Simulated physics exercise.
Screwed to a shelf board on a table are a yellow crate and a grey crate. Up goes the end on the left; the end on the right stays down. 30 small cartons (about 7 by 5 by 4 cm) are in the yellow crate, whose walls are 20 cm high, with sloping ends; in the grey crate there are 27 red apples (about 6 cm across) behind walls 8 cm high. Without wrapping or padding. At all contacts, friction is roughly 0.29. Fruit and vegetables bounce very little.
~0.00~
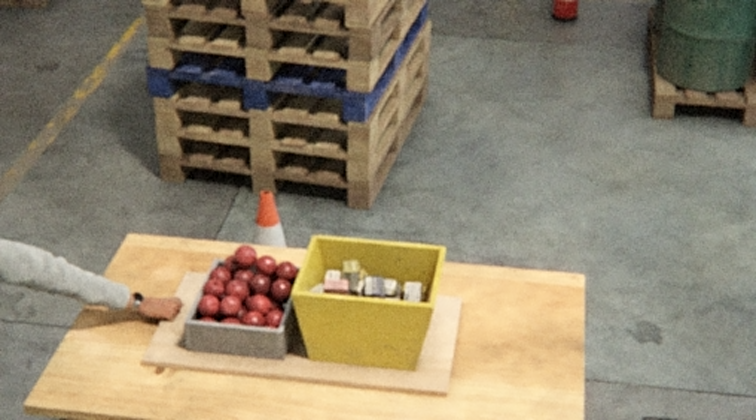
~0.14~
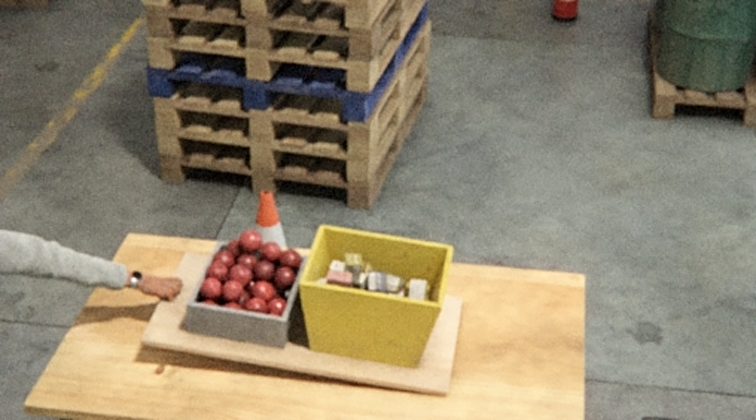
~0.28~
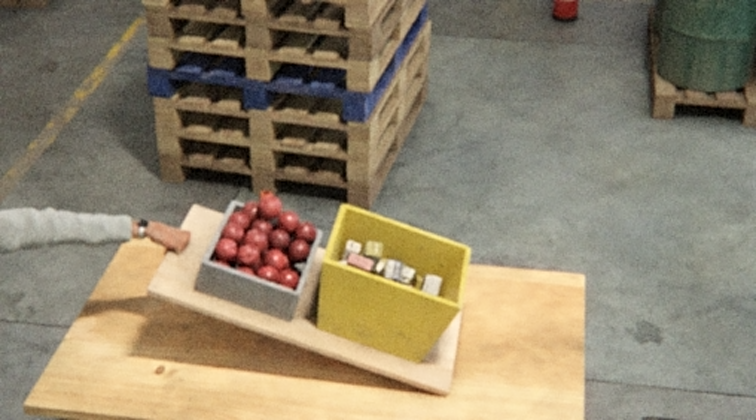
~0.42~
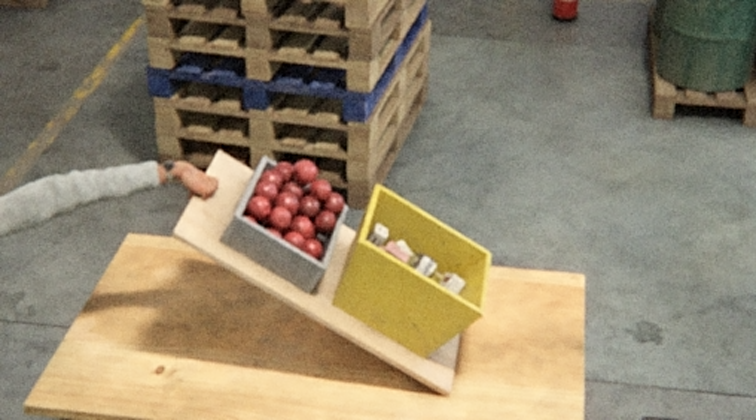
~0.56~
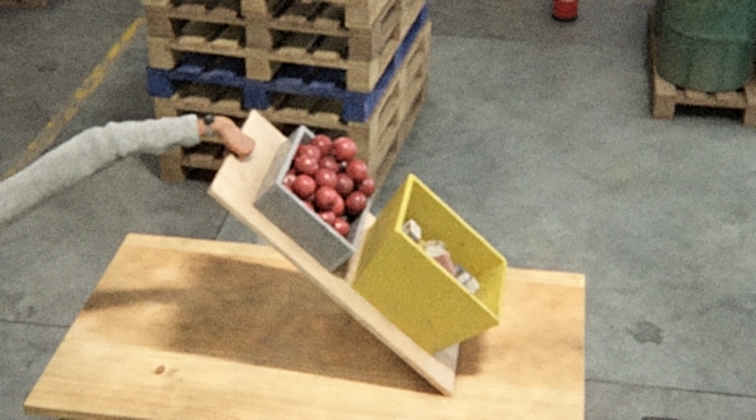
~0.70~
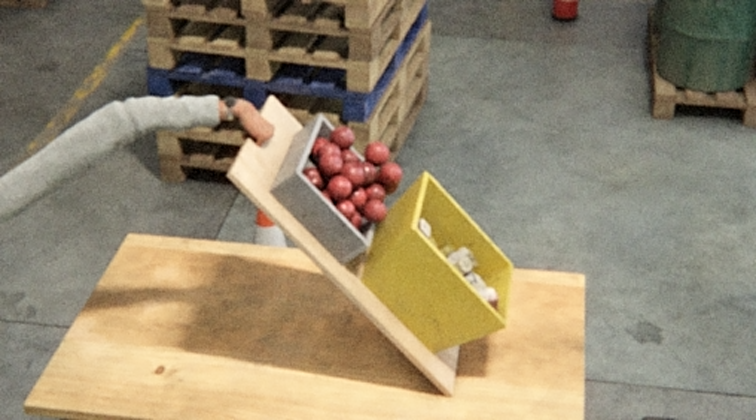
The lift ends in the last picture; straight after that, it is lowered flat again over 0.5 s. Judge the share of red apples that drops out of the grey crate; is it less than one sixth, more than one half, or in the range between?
The share is in the range between.
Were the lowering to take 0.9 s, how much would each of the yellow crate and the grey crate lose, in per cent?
Then the yellow crate sheds 0 %, while the grey crate sheds 20 %.
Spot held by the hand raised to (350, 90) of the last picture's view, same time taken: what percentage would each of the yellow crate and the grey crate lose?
Yellow crate 10 %, grey crate 70 %.
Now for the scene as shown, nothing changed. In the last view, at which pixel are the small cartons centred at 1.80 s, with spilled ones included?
Around (384, 314) in pixels.
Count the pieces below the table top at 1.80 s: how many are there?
Estimated number of pieces: About 2.
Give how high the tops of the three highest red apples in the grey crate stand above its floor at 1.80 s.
It stands close to 12 cm high.
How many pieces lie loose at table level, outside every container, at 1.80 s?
Count of pieces: About 5.
After 0.88 s, tilt 34°; 0 of 30 out of the yellow crate and 4 of 27 out of the grey crate.
After 1.10 s, tilt 5°; 0 of 30 out of the yellow crate and 6 of 27 out of the grey crate.
After 1.40 s, tilt 0°; 0 of 30 out of the yellow crate and 6 of 27 out of the grey crate.
Outcome (at 1.80 s), 0 of 30 out of the yellow crate and 7 of 27 out of the grey crate. Asked share, 7 of 27, 26 per cent.
